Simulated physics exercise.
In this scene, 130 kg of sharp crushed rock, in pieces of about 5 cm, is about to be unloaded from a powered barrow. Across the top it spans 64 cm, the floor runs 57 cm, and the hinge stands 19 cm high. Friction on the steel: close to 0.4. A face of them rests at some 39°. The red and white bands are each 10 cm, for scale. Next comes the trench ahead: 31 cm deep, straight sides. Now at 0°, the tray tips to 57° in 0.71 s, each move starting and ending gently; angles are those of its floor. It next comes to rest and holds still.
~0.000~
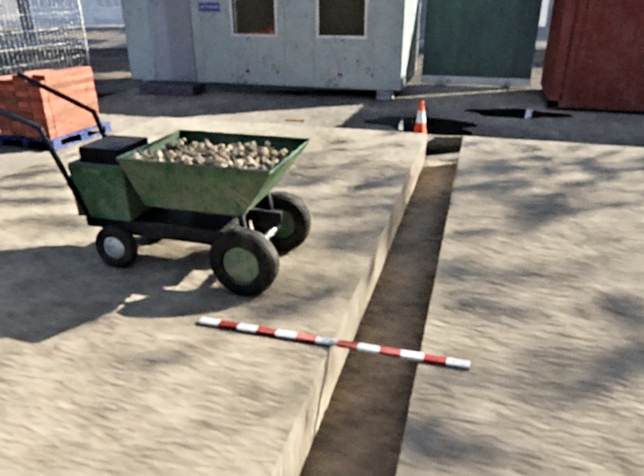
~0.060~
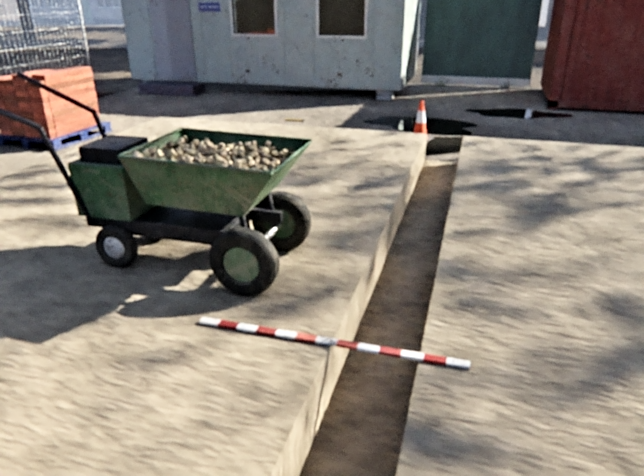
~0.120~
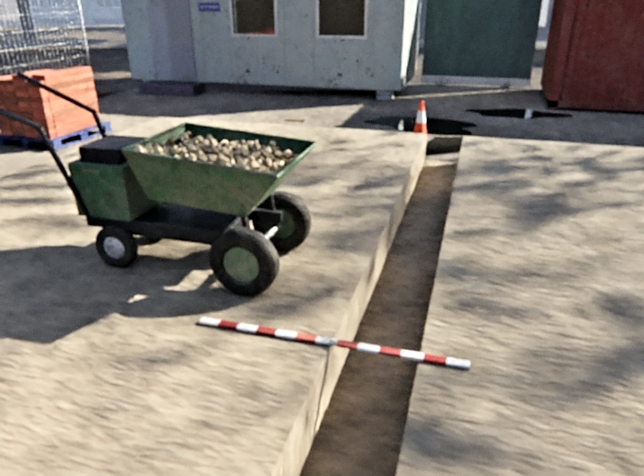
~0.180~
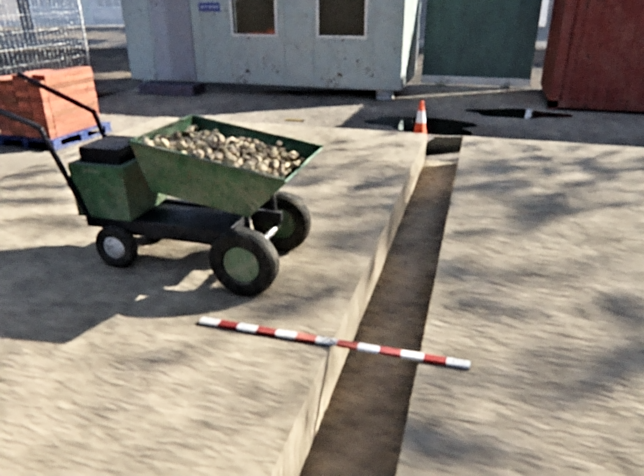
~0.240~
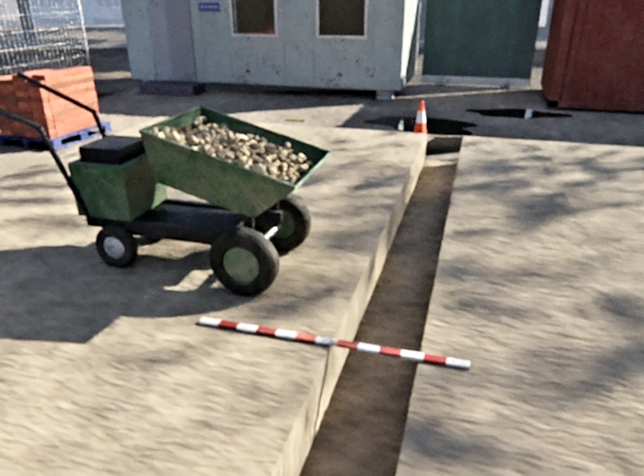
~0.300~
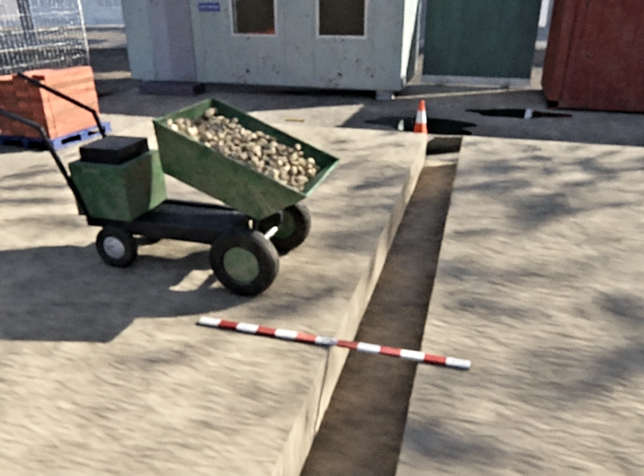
The video shows a green powered barrow loaded with stones standing beside a narrow trench, with a red and white banded pole lying across it. The tray gradually tilts toward the right, its left end rising while the wheels stay still.
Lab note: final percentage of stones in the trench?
Approx. 38 %.
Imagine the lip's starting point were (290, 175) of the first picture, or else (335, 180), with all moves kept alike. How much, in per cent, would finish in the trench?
Roughly 35 percent for the first, and 10 percent for the second.
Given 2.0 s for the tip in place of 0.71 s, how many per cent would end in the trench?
20 %.
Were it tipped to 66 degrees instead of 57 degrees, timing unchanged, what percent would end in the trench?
Roughly 65 percent.
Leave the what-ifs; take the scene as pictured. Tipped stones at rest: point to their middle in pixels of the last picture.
The tipped stones centre close to (403, 329).
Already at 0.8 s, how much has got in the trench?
By that moment, roughly 5 per cent of the load.
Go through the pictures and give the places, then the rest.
The first picture shows lip at (270, 173), floor tilted 0°, highest stones at (225, 150).
The second picture shows lip at (272, 174), floor tilted 1°, highest stones at (222, 148); the stones move at 0.3 m/s on average.
The third picture shows lip at (278, 176), floor tilted 4°, highest stones at (212, 145); the stones move at 0.6 m/s on average.
The fourth picture shows lip at (286, 181), floor tilted 9°, highest stones at (202, 136); the stones move at 0.8 m/s on average.
The fifth picture shows lip at (296, 188), floor tilted 15°, highest stones at (197, 128); the stones move at 1.0 m/s on average.
In the sixth picture, the tray is at 22°, its lip at (306, 197); the top of the load is at (207, 119); the stones move at 1.1 m/s on average.
After 0.5 s the floor is at 48°; 100 % in the tray; the foremost stones are at (327, 217).
After 0.8 s the floor is at 57°; 95 % in the tray, 1 % short of the trench, 4 % in the trench; the foremost stones are at (383, 279).
After 1.2 s the floor is at 57°; 66 % in the tray, 32 % in the trench, 1 % past the trench; the foremost stones are at (458, 288).
After 3.1 s the floor is at 57°; 61 % in the tray, 38 % in the trench, 1 % past the trench; the foremost stones are at (484, 293).
